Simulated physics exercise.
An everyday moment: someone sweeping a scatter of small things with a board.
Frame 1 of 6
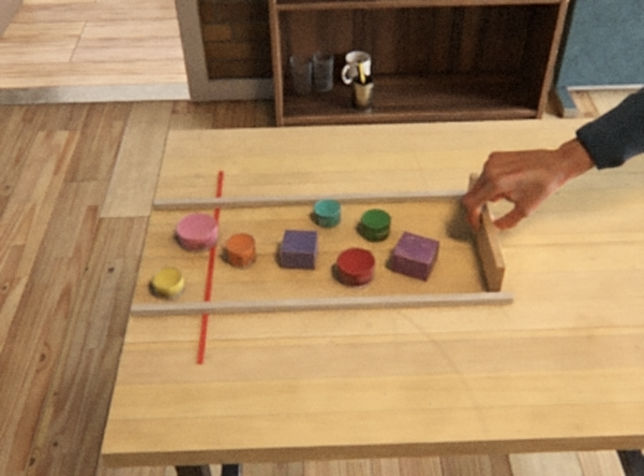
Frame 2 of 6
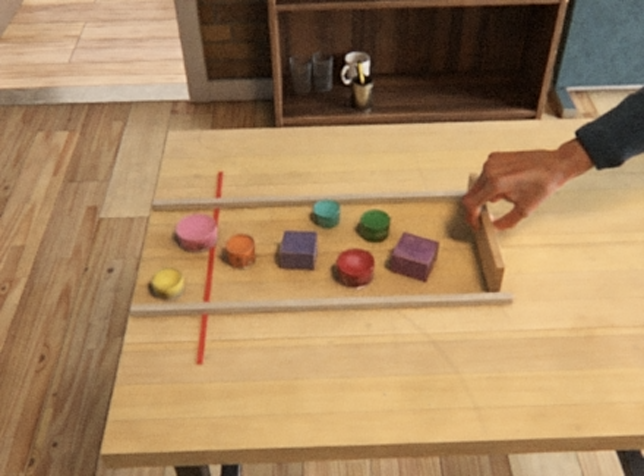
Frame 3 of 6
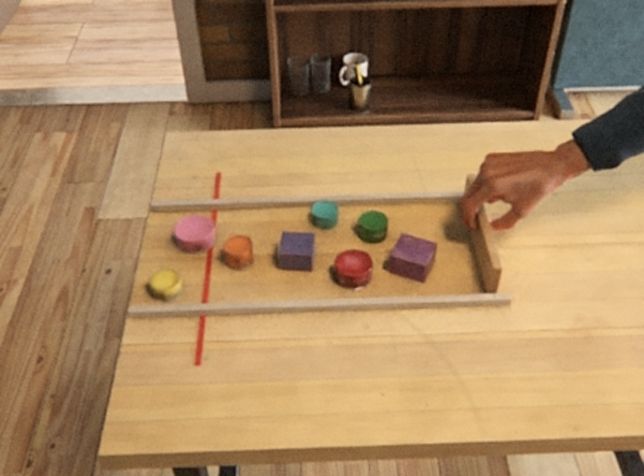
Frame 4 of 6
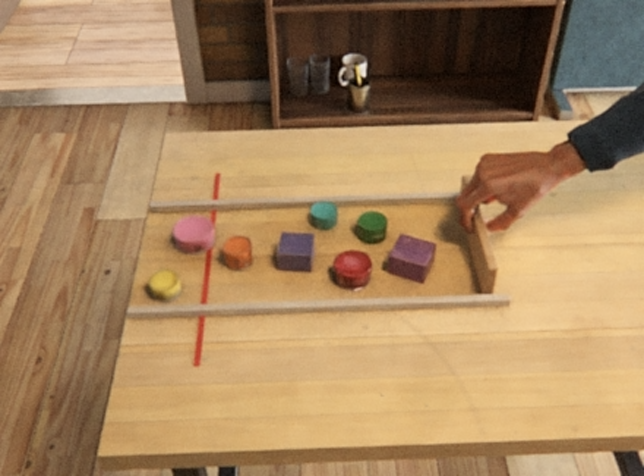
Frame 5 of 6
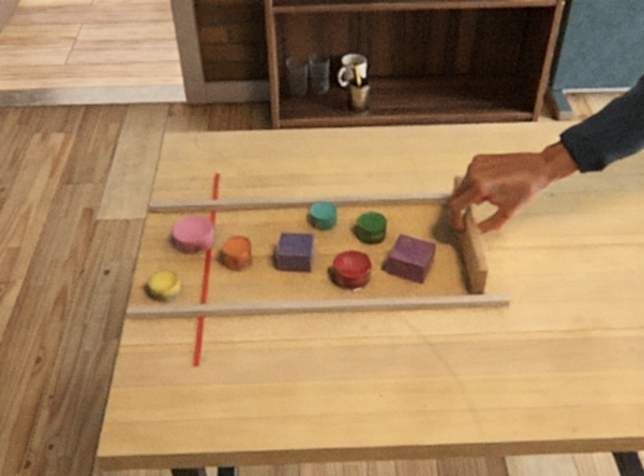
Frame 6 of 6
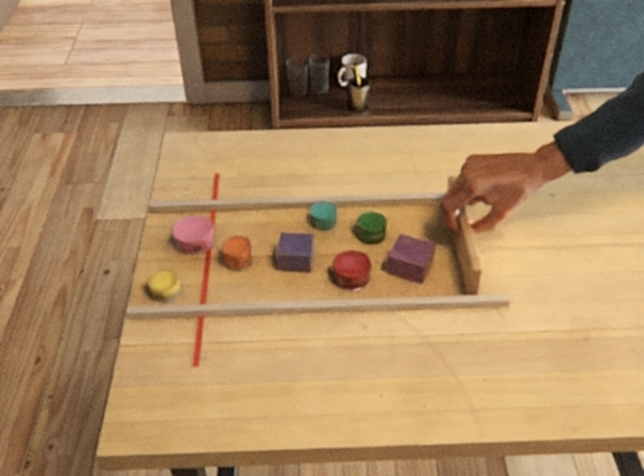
A wooden board, gripped by a hand at the right end of a railed lane, stays almost still at first, then slides a short way left toward a purple block. The scattered small tubs and blocks stay in place around the red tape, with the board still short of them.
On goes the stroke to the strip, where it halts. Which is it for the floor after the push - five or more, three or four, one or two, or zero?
I expect the edge to claim a single one or a pair.
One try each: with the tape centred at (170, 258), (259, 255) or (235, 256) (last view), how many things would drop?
Down on the floor: 5, 0 and 0.
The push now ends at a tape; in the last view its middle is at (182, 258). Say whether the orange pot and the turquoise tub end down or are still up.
As for the orange pot, it drops; as for the turquoise tub, it holds.
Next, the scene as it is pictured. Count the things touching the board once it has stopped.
Number in contact with it: 3.
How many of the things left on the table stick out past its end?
2 overhanging.
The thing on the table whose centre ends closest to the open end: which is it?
Closest in the end is the orange pot.
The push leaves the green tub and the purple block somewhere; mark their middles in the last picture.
I'd put one at around (195, 234) and the other at around (185, 273).
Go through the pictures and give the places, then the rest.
In the first frame, yellow tin (169, 284); pink tin (198, 233); orange pot (241, 251); board (484, 231); tape (212, 254).
In the second frame, pink tin (197, 233); board (484, 231).
In the third frame, orange pot (239, 253); purple block (413, 258).
In the fourth frame, yellow tin (165, 286); turquoise tub (324, 216).
In the fifth frame, pink tin (194, 235); green tub (372, 228).
In the sixth frame, yellow tin (164, 286); pink tin (194, 235); orange pot (237, 254); board (462, 234); tape (208, 257).
Soon after, none off yet; yellow tin at rest near (164, 286); pink tin at rest near (194, 235); orange pot at rest near (237, 254).
Then, none off yet; yellow tin moving near (158, 286); pink tin moving near (187, 233); orange pot moved well along near (187, 259).
By the end, the number that fall off is one or two; fallen, yellow tin.
